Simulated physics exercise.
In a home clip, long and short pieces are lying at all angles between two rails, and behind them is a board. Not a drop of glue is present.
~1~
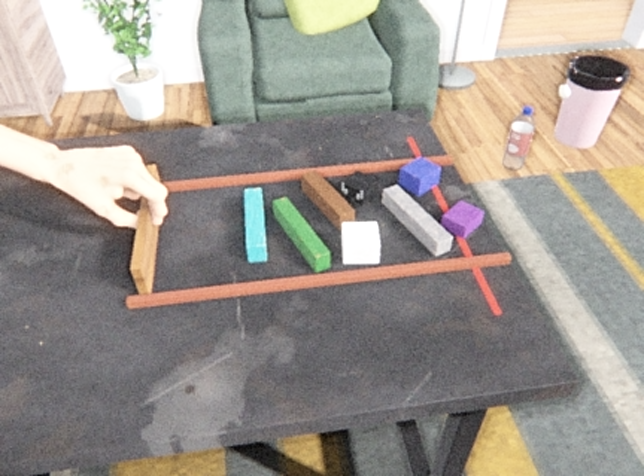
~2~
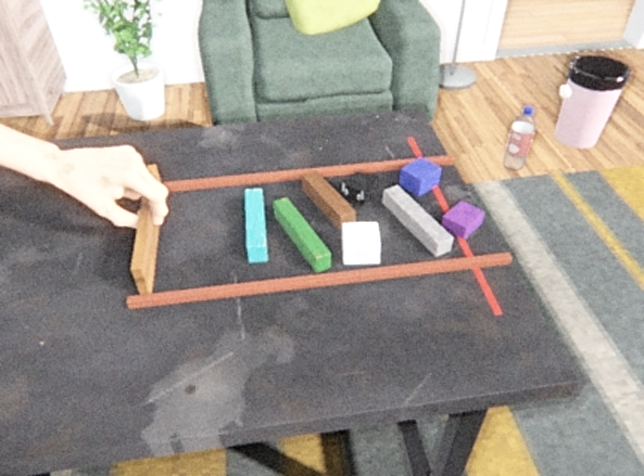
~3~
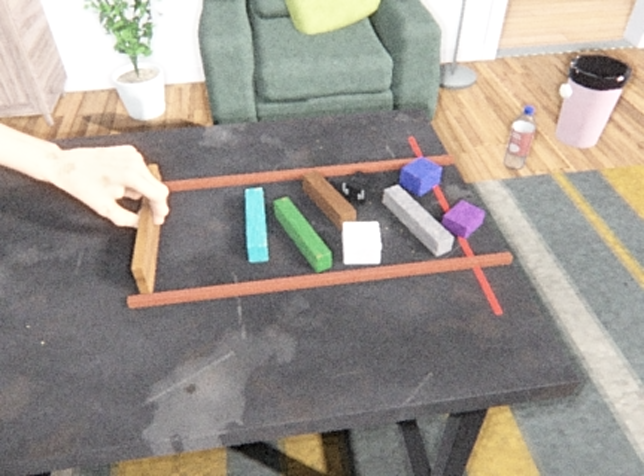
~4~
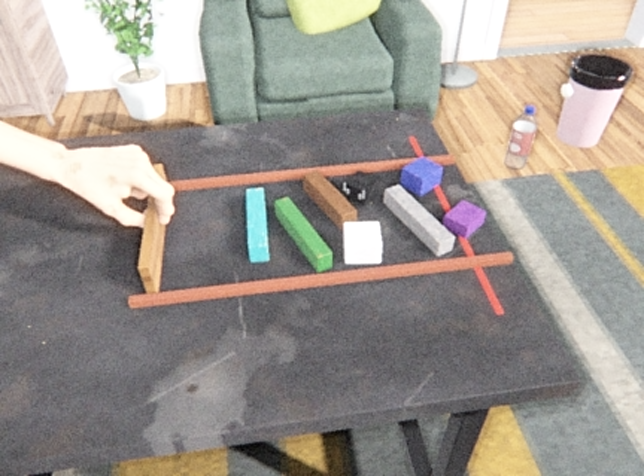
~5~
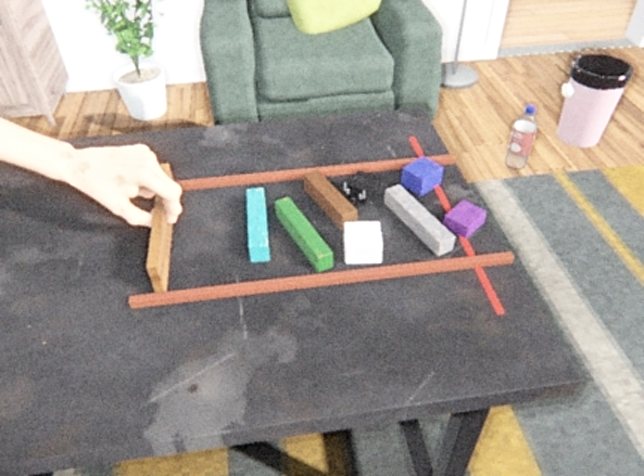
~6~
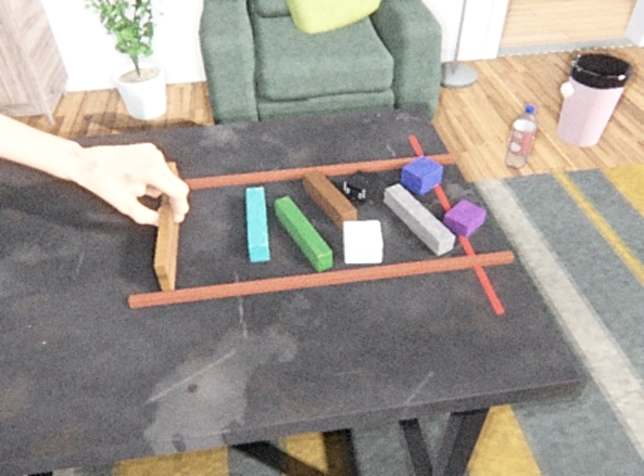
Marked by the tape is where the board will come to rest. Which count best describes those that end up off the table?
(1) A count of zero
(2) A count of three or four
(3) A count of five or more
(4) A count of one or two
3, A count of five or more.
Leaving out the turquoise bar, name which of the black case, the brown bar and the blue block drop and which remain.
The black case is lost, the brown bar does not fall, the blue block is lost.
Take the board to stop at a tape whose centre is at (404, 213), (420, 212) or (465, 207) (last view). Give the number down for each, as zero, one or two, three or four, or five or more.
Going tape by tape, I get 1 or 2, then 3 or 4, then 5 or more.
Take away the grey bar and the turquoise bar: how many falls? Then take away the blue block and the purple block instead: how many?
Result: 3 in the first case, with 3 in the second.
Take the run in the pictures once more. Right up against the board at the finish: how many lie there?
That number would be 2.
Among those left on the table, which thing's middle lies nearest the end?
Brown bar.
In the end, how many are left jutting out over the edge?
The count is 1.
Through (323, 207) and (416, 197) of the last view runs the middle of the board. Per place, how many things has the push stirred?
Tally: 5; 8.
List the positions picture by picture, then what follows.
Purple block (462, 220); blue block (419, 176); grey bar (415, 219); board (149, 226); tape (446, 210), in the first picture.
Blue block (420, 177); turquoise bar (256, 223), in the second picture.
Grey bar (416, 219); white block (361, 243), in the third picture.
Purple block (464, 219); brown bar (329, 199), in the fourth picture.
Blue block (422, 176); green bar (303, 233), in the fifth picture.
Purple block (464, 218); blue block (421, 175); grey bar (417, 218); board (169, 223); tape (448, 208), in the sixth picture.
Early on, none off yet; purple block at rest near (464, 218); blue block at rest near (421, 175); grey bar at rest near (417, 218).
A while later, none off yet; purple block moving near (472, 218); blue block travelled a little near (432, 172); grey bar travelled a little near (438, 214).
Finally, the number that fall off is five or more; lost, white block, black case, grey bar, blue block and purple block.
